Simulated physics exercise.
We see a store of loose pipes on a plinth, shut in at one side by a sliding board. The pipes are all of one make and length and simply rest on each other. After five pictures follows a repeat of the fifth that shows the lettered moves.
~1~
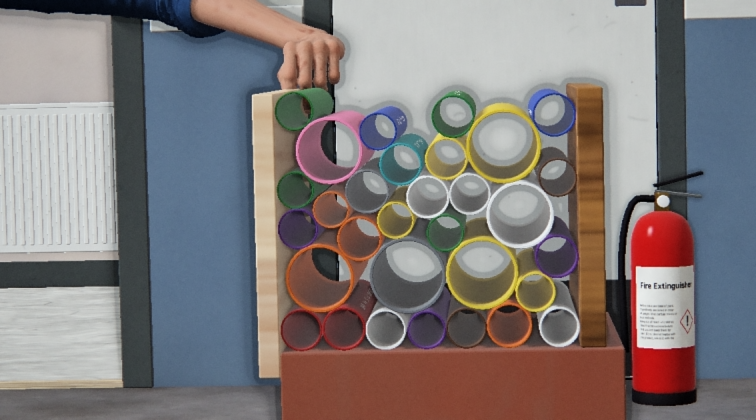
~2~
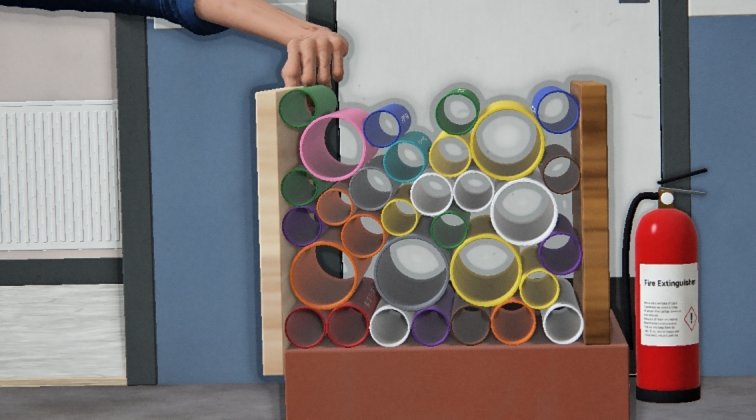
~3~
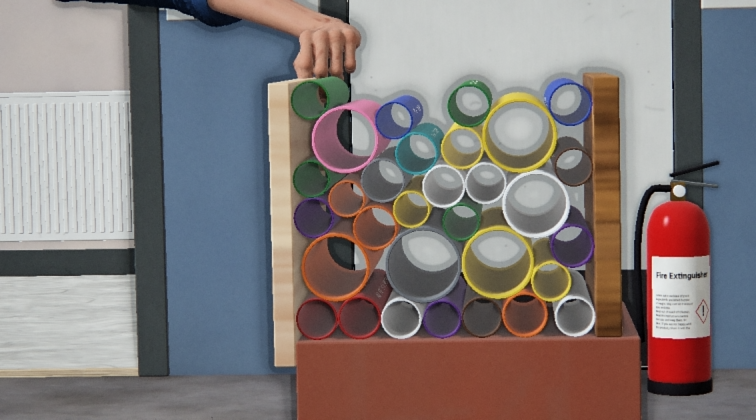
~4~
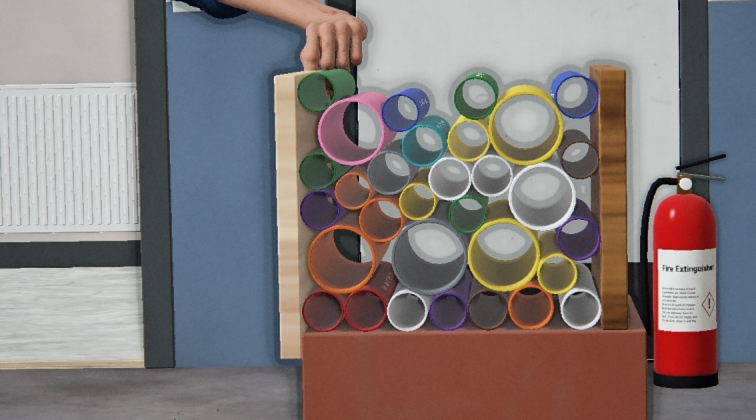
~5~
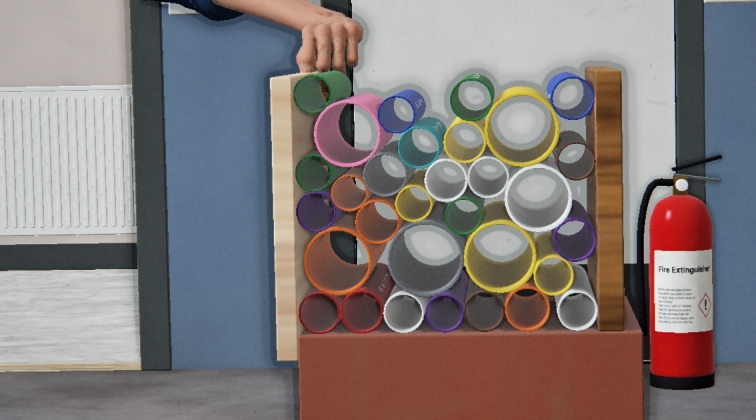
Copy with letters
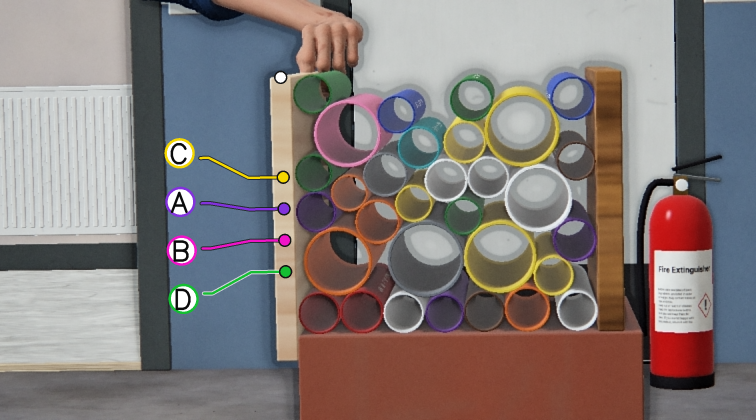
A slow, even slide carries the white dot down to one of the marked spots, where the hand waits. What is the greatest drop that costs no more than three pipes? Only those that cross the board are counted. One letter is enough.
The answer is mark C.
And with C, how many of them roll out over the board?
The count is one.
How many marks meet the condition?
One of them.
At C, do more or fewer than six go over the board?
Fewer than six.
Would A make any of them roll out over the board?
Yes, at A.
On the copy, A at (284, 209); B at (285, 241); C at (283, 177); D at (286, 272); the white dot at (281, 78).
On C. First, top of the board (294, 129).
Then, top of the board (295, 176).
Finally, top of the board (295, 176), one out over the board.
By contrast, A four out over the board; B more than three out over the board; D more than three out over the board.
